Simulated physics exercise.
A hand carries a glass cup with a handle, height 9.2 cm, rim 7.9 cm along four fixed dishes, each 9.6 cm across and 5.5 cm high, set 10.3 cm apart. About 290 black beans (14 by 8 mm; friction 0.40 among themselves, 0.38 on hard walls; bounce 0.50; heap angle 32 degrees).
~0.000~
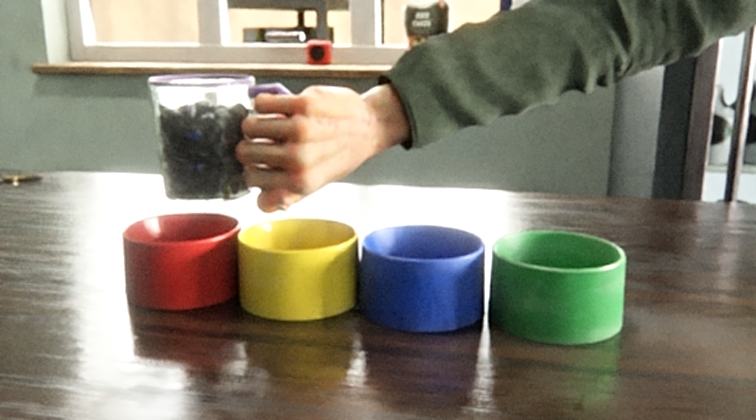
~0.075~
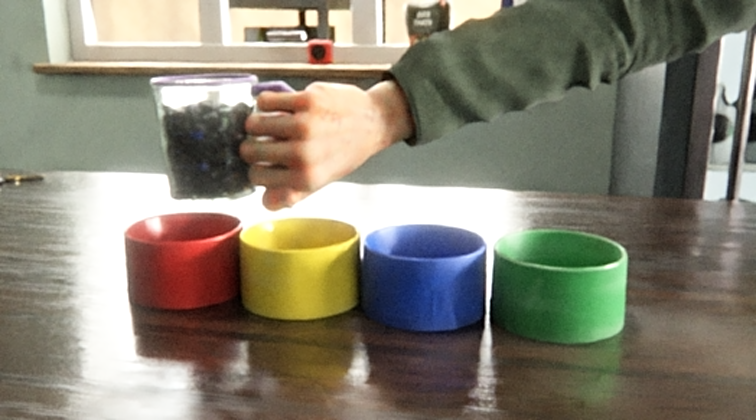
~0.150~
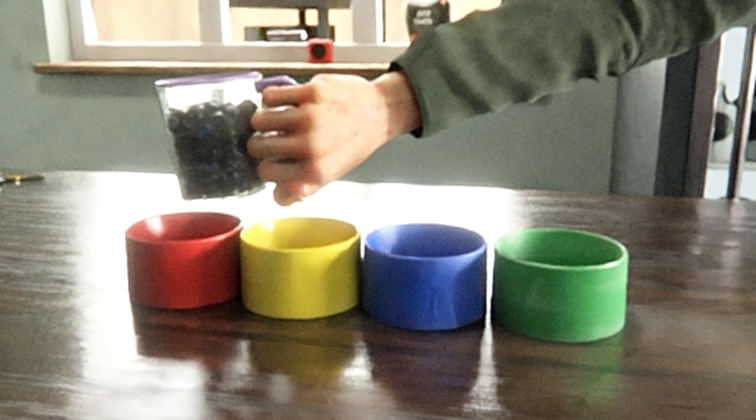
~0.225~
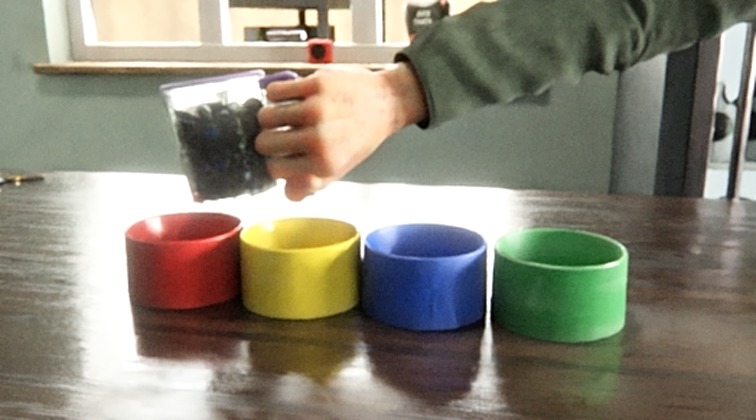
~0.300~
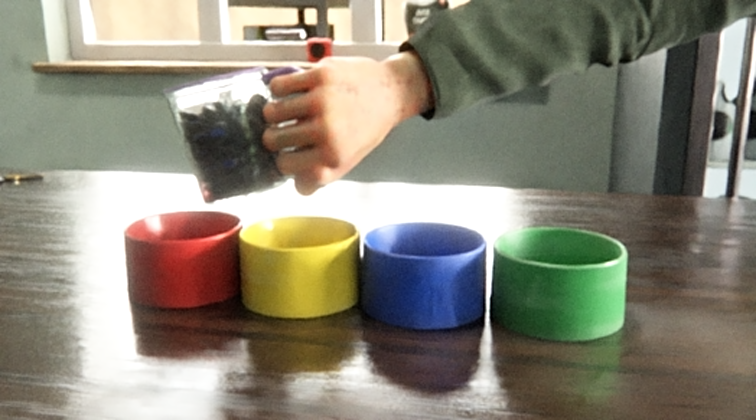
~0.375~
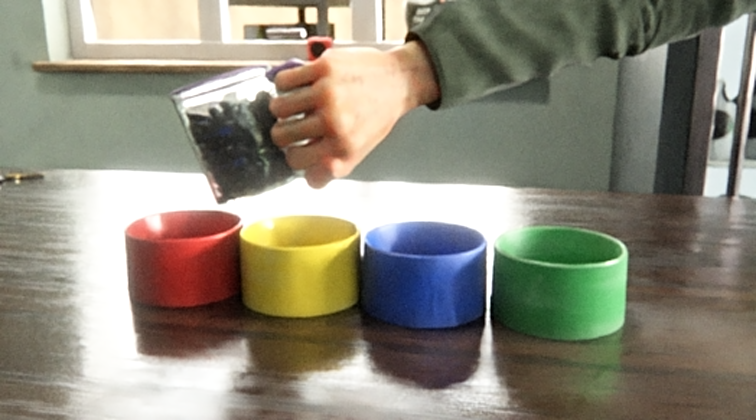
On a dark wooden table, red, yellow, blue and green dishes stood in a row while a hand above them moved a clear cup of black beans slightly right, tilting it gradually to the left.
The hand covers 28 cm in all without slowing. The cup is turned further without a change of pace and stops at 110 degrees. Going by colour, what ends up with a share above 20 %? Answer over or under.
Red: Under, blue: Over, green: Under, yellow: Over, counter: Under.
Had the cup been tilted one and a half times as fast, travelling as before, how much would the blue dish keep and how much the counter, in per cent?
Blue 10, counter 0.
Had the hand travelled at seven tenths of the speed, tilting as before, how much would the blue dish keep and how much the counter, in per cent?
Then: Blue 0; counter 0.
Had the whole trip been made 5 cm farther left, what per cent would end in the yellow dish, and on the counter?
Then: Yellow 80, counter 0.
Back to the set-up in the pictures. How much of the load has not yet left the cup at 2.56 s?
About 15 per cent.
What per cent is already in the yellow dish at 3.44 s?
Some 30 per cent.
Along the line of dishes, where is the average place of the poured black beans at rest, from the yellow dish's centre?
About 6 cm to its right.
Then, at 1.69 s, tilt 89 degrees; cup holds 100 %.
After 2.56 s, tilt 110 degrees; cup holds 15 %, blue 40 %, yellow 30 %.
After 3.44 s, tilt 110 degrees; cup holds 0 %, blue 55 %, yellow 30 %.
At rest (3.7 s), red 0 %, blue 55 %, green 0 %, yellow 30 %, counter 10 %.
